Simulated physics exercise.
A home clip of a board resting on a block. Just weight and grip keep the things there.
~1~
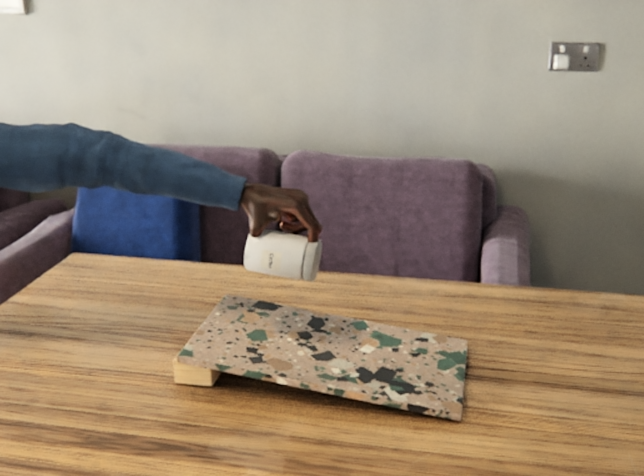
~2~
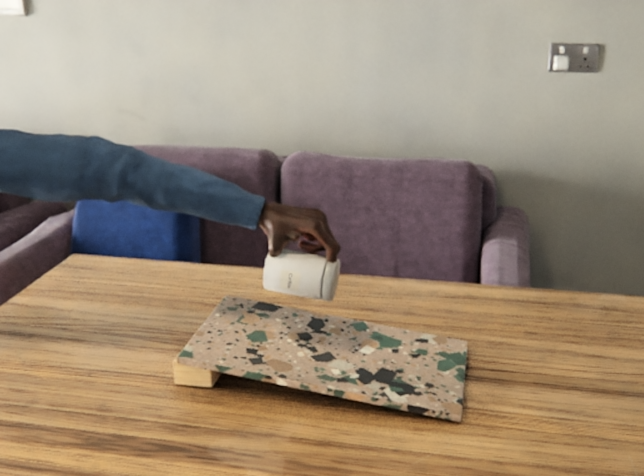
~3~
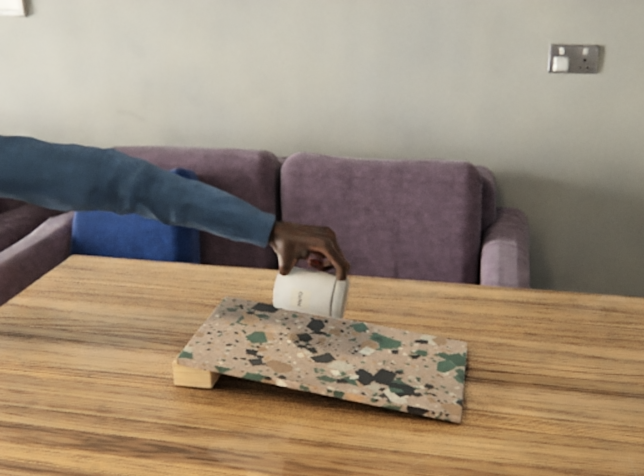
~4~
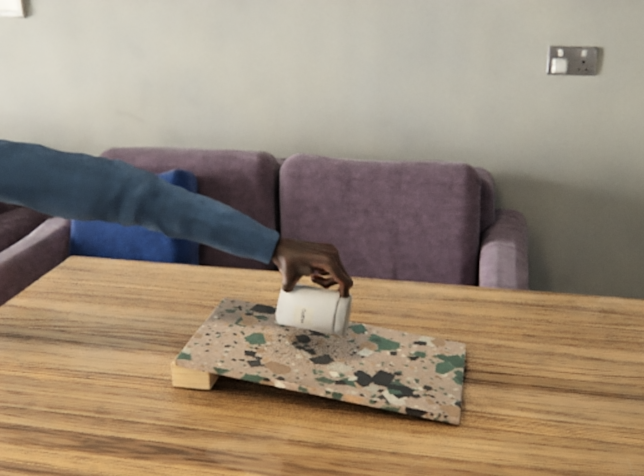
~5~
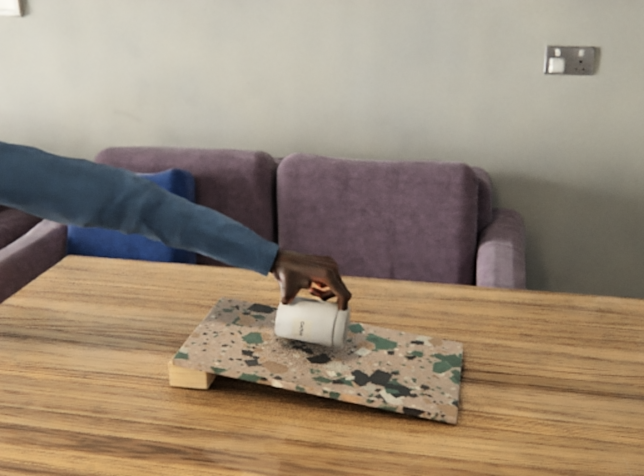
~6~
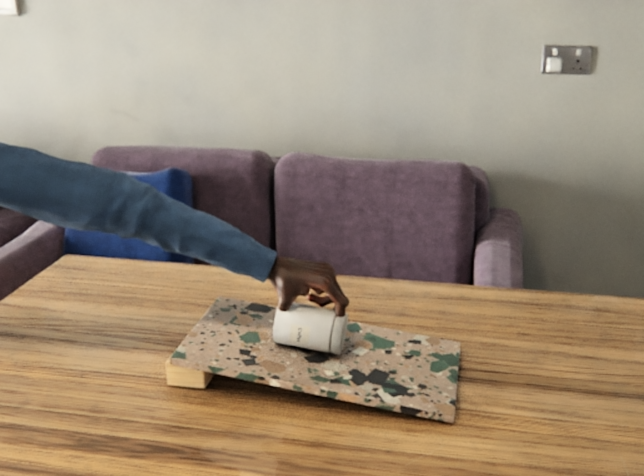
The footage shows a hand in a blue sleeve carrying a white jar sideways, moving it right and down over a speckled board resting on a block, then setting it on the board while still holding it.
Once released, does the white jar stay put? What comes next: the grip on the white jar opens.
Yes, turns out it never moves.
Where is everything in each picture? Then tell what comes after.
In the first picture, on its way; white jar (284, 255).
In the second picture, on its way; white jar (302, 274).
In the third picture, on its way; white jar (312, 292).
In the fourth picture, on its way; white jar (315, 308).
In the fifth picture, on its way; white jar (313, 321).
In the sixth picture, set down, still held; white jar (311, 327).
Then, 0.30 s later than the last frame, all is still.
Then, 0.70 s later than the last frame, white jar resting near (311, 327).
When it is over, it is as before. End places, in pixels of the last picture, white jar near (311, 327). The white jar remains at rest.
